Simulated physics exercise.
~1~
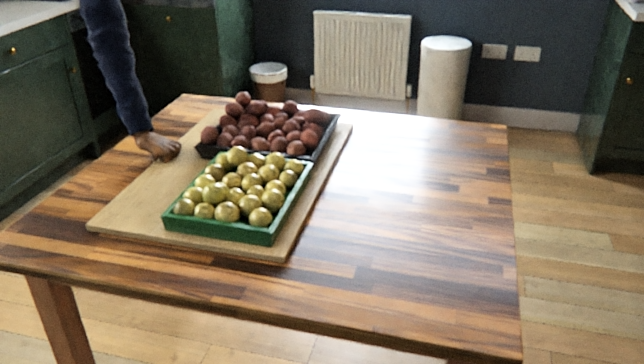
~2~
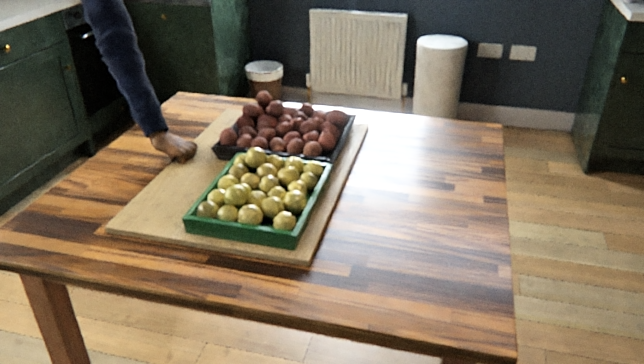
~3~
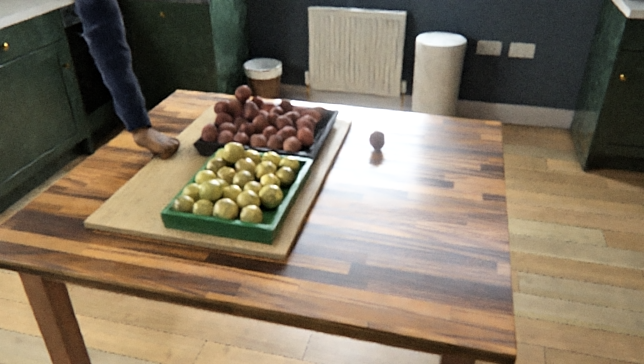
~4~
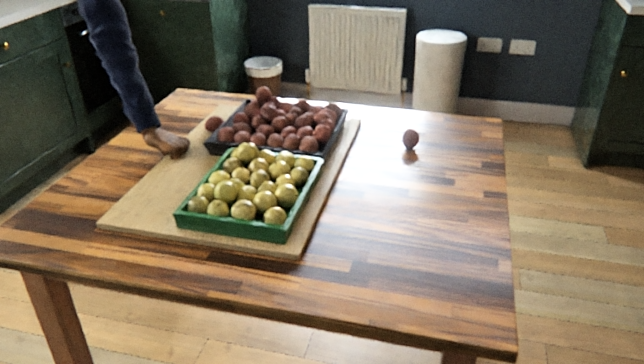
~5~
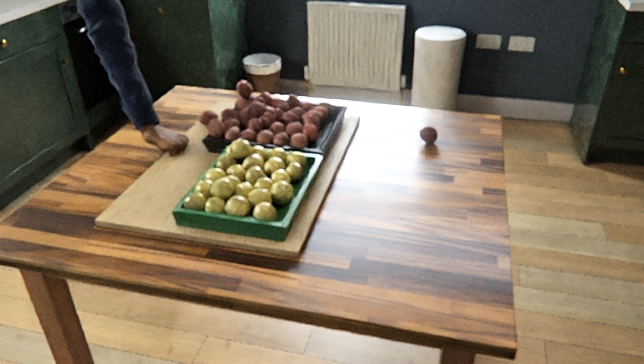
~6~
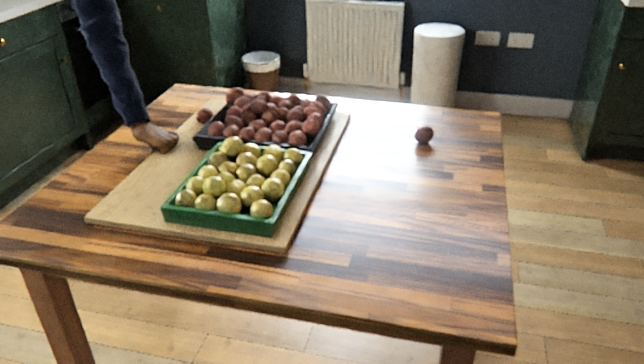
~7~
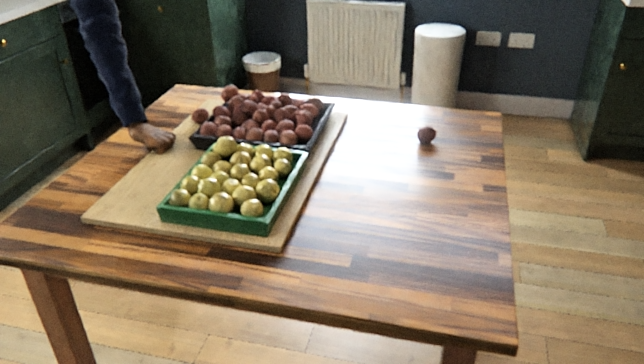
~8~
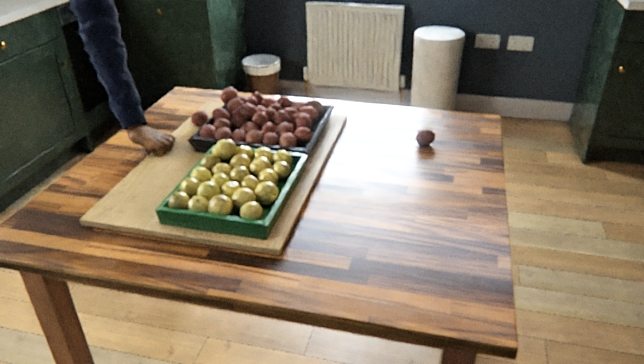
A hand jerks a board with two crates back and forth, shedding two red potatoes.
